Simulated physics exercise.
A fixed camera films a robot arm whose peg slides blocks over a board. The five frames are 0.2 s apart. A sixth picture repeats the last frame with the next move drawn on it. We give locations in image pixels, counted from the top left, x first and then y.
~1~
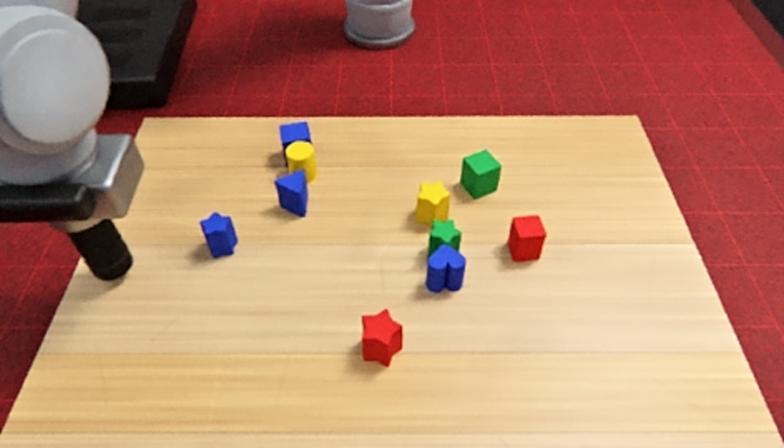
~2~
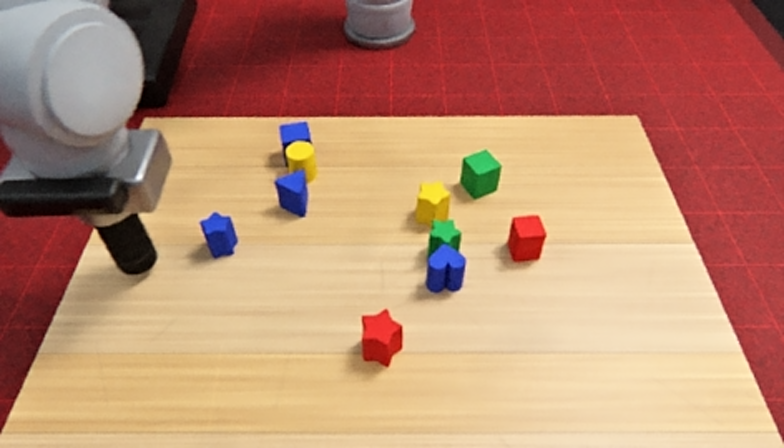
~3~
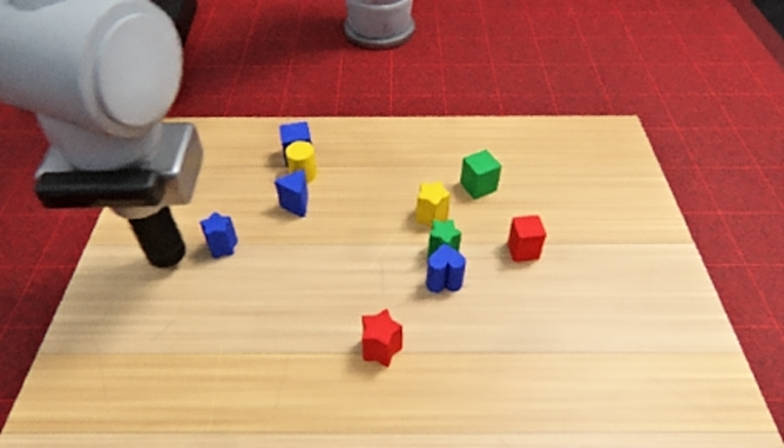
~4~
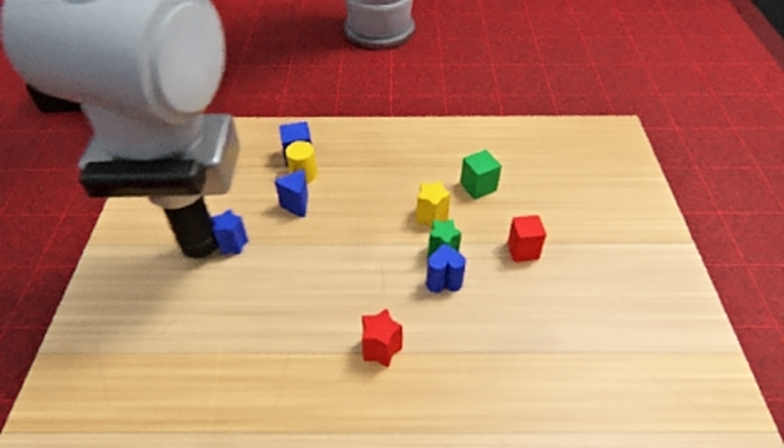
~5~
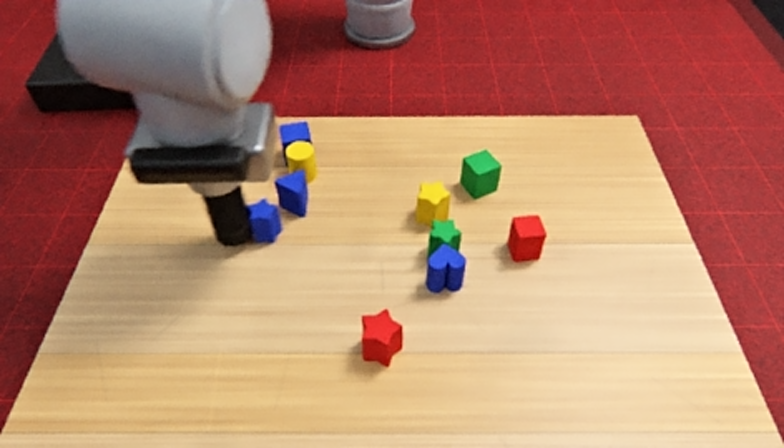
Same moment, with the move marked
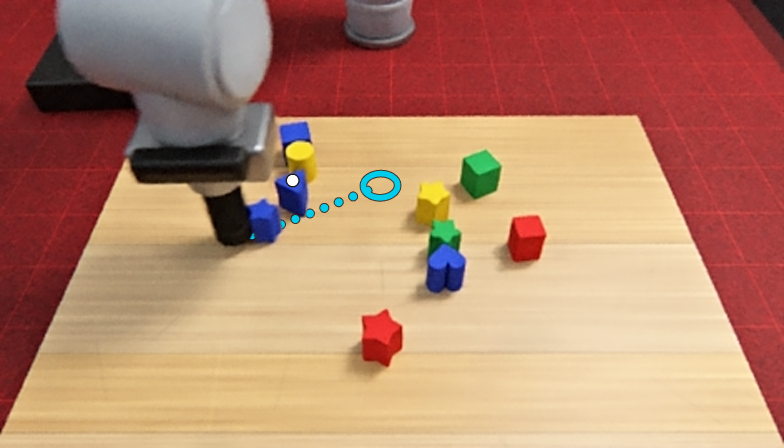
A pale wooden tabletop over a red tiled floor is seen from above by a still camera. Blue and yellow blocks sit at the upper left, with green, yellow, blue and red ones right of centre and a red star nearer the front. A grey robot arm with a black peg glides in from the left, meets the blue star block and pushes it right and slightly away.
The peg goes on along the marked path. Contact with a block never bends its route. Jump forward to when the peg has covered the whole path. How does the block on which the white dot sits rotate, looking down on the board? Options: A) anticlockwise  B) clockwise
A - anticlockwise.
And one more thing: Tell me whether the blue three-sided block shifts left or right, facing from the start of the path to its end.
Side: Left.
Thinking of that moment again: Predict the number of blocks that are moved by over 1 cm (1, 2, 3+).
I predict two.
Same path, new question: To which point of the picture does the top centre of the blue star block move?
At (408, 166).
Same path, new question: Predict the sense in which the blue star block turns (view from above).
Seen from overhead, it turns clockwise.
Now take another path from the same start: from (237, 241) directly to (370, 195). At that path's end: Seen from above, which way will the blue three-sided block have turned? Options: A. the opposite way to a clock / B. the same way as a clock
The one that fits is A, the opposite way to a clock.
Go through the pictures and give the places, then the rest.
The first frame shows lower end of the peg (113, 266), tops of blocks, blue star block (215, 222), blue three-sided block (293, 181), yellow cylinder (300, 150).
The second frame shows peg (138, 261), blocks as before.
The third frame shows peg (167, 254), blocks as before.
The fourth frame shows peg (200, 245), blue star block (226, 220).
The fifth frame shows peg (235, 233), blue star block (261, 209), blue three-sided block (293, 181), yellow cylinder (300, 150).
The drawn path runs from (237, 241) to (380, 185); the dot is on the blue three-sided block.
On the path given first. One third of the way, peg (287, 214); blue star block (314, 192); blue three-sided block (304, 174), turned 45° anticlockwise.
Two thirds of the way, peg (336, 195); blue star block (364, 176), turned 10° clockwise; blue three-sided block (322, 160), turned 60° anticlockwise.
At the end, peg (380, 178); blue star block (408, 166), turned 35° clockwise; blue three-sided block (323, 160), turned 60° anticlockwise; yellow cylinder not moved.
